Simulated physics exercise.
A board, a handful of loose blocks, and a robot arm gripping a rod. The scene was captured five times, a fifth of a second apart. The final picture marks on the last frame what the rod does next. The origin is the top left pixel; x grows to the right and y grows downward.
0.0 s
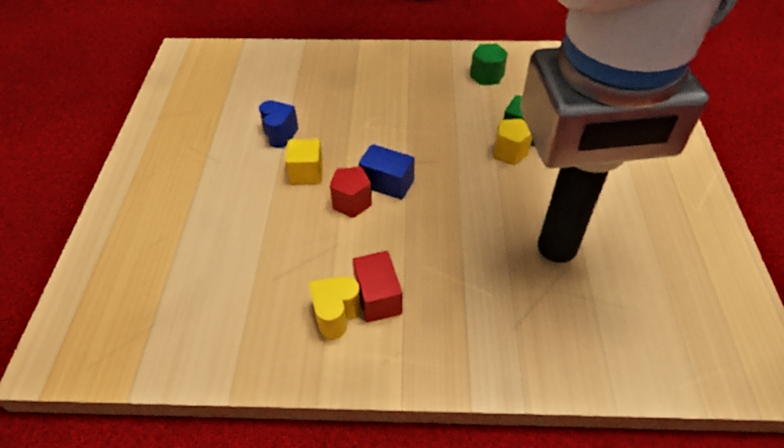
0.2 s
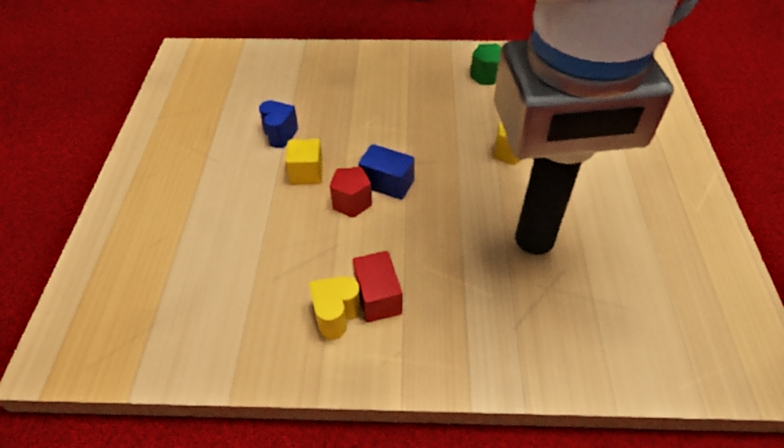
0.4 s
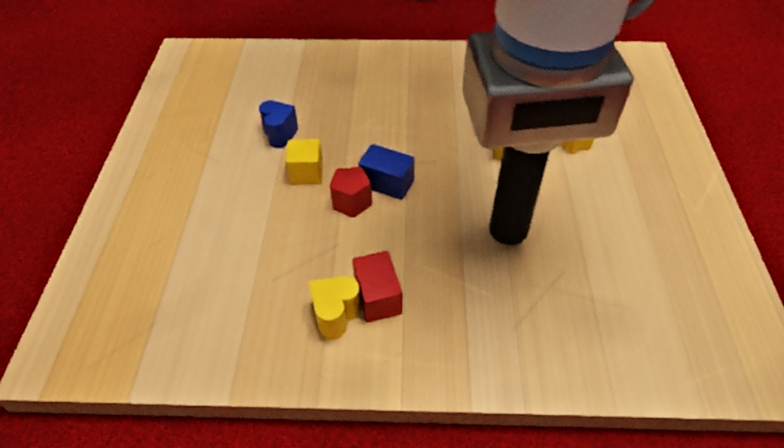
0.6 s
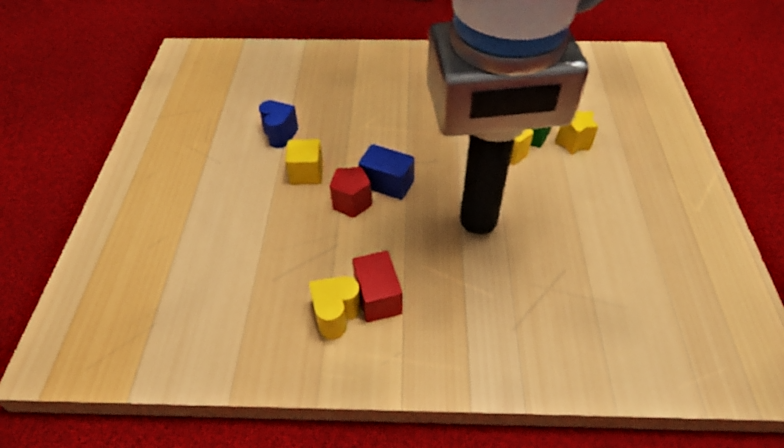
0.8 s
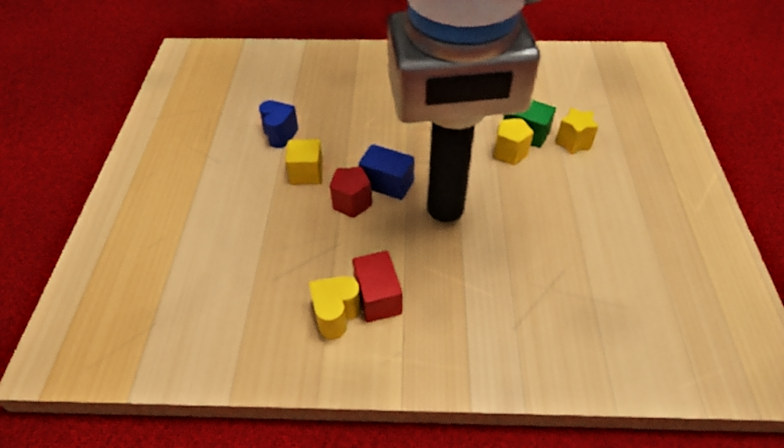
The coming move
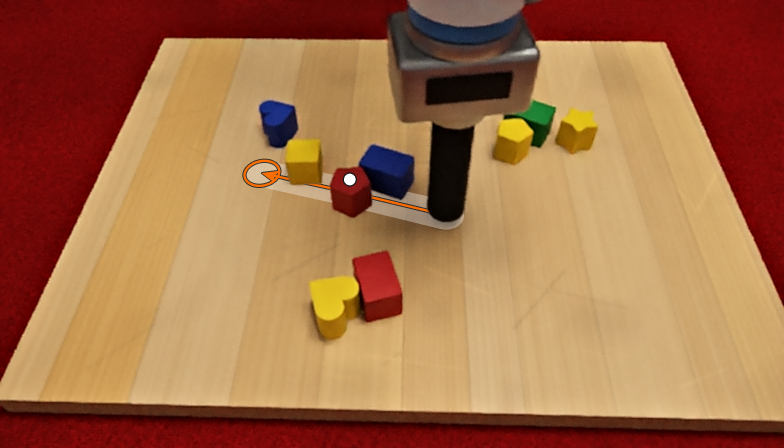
The robot arm moved its black rod steadily left and slightly away across the wooden board, nearing the red pentagon and blue oblong block, while the scattered red, blue, yellow and green blocks stayed still.
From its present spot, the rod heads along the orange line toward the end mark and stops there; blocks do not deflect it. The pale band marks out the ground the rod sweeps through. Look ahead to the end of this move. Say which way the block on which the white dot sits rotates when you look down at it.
Viewed from the top, it goes anticlockwise.
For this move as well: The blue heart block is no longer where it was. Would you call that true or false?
My answer: True.
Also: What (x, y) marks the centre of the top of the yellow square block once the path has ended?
Its top centre is at about (268, 127).
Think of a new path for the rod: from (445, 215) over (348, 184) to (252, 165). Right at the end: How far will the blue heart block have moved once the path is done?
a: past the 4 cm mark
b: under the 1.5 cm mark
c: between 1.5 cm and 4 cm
My answer is option b.
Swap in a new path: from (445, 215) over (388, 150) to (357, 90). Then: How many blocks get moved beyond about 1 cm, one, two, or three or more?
Number moved: 1.
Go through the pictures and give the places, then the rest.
The first picture shows tip of the rod at (557, 247), middles of tops, blue heart block at (275, 111), yellow square block at (303, 150), red pentagon at (350, 180), blue oblong block at (387, 160).
The second picture shows rod at (535, 239), nothing pushed.
The third picture shows rod at (508, 230), nothing pushed.
The fourth picture shows rod at (479, 220), nothing pushed.
The fifth picture shows rod at (446, 208), blue heart block at (275, 111), yellow square block at (303, 150), red pentagon at (350, 180), blue oblong block at (387, 160).
The line goes from (445, 215) to (262, 173); the dot is on the red pentagon.
The first path, step by step. One third of the way, rod at (380, 193); red pentagon at (340, 178); blue oblong block at (369, 147), turned 40° clockwise.
Two thirds of the way, rod at (318, 179); yellow square block at (291, 143), turned 15° clockwise; red pentagon at (282, 176), turned 20° anticlockwise; blue oblong block at (357, 140), turned 80° clockwise.
At the end, rod at (260, 166); blue heart block at (277, 103), turned 20° anticlockwise; yellow square block at (268, 127), turned 120° clockwise; red pentagon at (260, 179), turned 50° anticlockwise; blue oblong block at (357, 140), turned 80° clockwise.
